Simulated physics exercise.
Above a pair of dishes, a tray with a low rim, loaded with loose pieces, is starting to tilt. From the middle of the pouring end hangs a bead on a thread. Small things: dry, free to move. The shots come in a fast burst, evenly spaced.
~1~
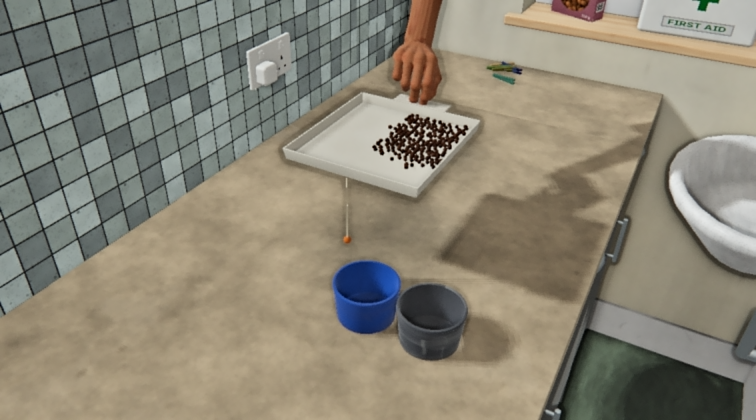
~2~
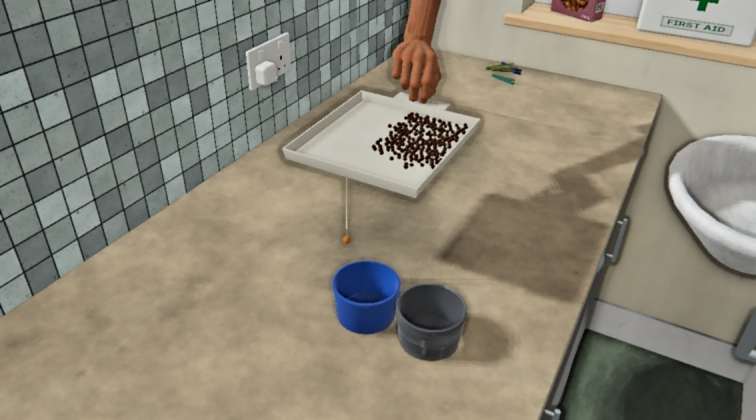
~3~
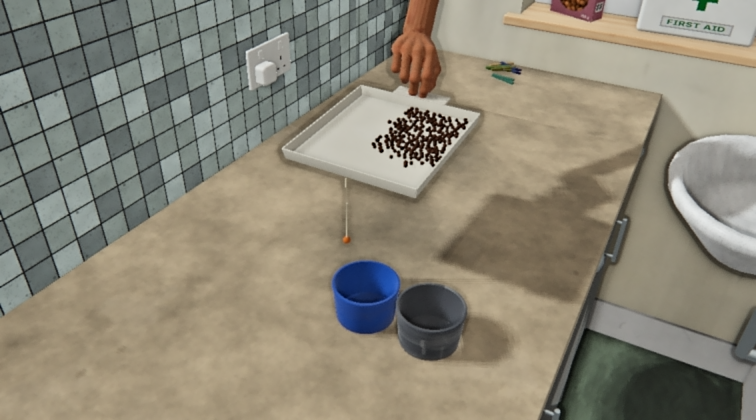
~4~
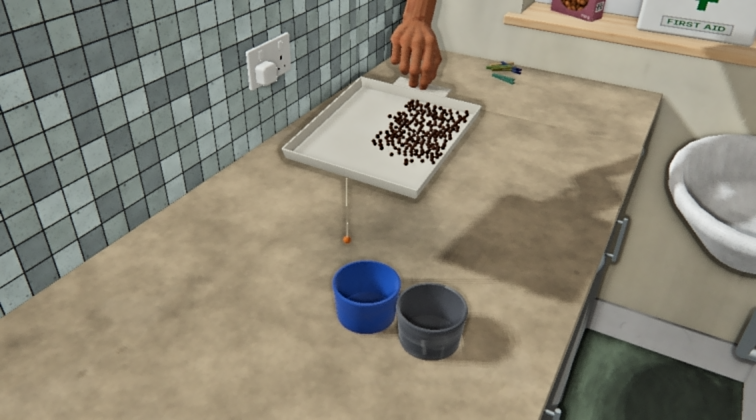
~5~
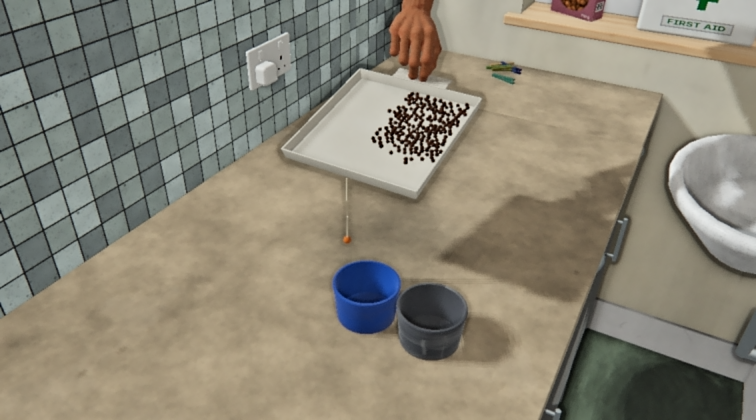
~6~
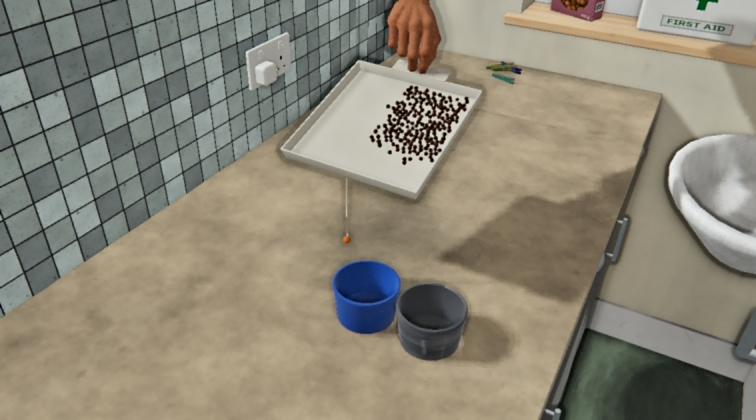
White tray of small dark brown pieces slowly tilting in a hand's grip above blue and grey dishes on a countertop.
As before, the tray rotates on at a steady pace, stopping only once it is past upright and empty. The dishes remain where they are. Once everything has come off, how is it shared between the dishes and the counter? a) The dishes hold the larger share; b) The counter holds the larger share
a.
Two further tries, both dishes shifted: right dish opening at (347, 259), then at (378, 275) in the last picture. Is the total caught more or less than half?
Try 1: A minority of it. Try 2: A majority of it.
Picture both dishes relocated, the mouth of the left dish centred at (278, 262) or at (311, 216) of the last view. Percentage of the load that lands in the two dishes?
The first gives 30 %, the second 0 %.
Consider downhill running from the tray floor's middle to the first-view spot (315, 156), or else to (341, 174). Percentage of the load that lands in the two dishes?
I'd say roughly 0 percent with the first slope, 40 percent with the other.
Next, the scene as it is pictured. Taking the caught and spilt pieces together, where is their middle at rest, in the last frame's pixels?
It settles centred around (368, 311).
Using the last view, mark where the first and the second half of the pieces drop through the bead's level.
About (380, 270), and after that about (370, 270).
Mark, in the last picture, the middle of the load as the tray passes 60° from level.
The load is centred about (385, 179).
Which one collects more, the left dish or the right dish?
Well, that is left of the pair.
Just after the last frame, tray tipped steeply; almost all on the tray; just a few in the left dish; just a few outside both; just a few in the air.
A moment on, tray tipped right over; roughly a quarter on the tray; just a few in the right dish; roughly a quarter in the left dish; just a few outside both; roughly half in the air.
Further on, tray tipped past a quarter turn; about a tenth in the right dish; roughly two thirds in the left dish; roughly a quarter outside both.
When it is over, tray tipped past a quarter turn; about a tenth in the right dish; roughly two thirds in the left dish; roughly a quarter outside both.
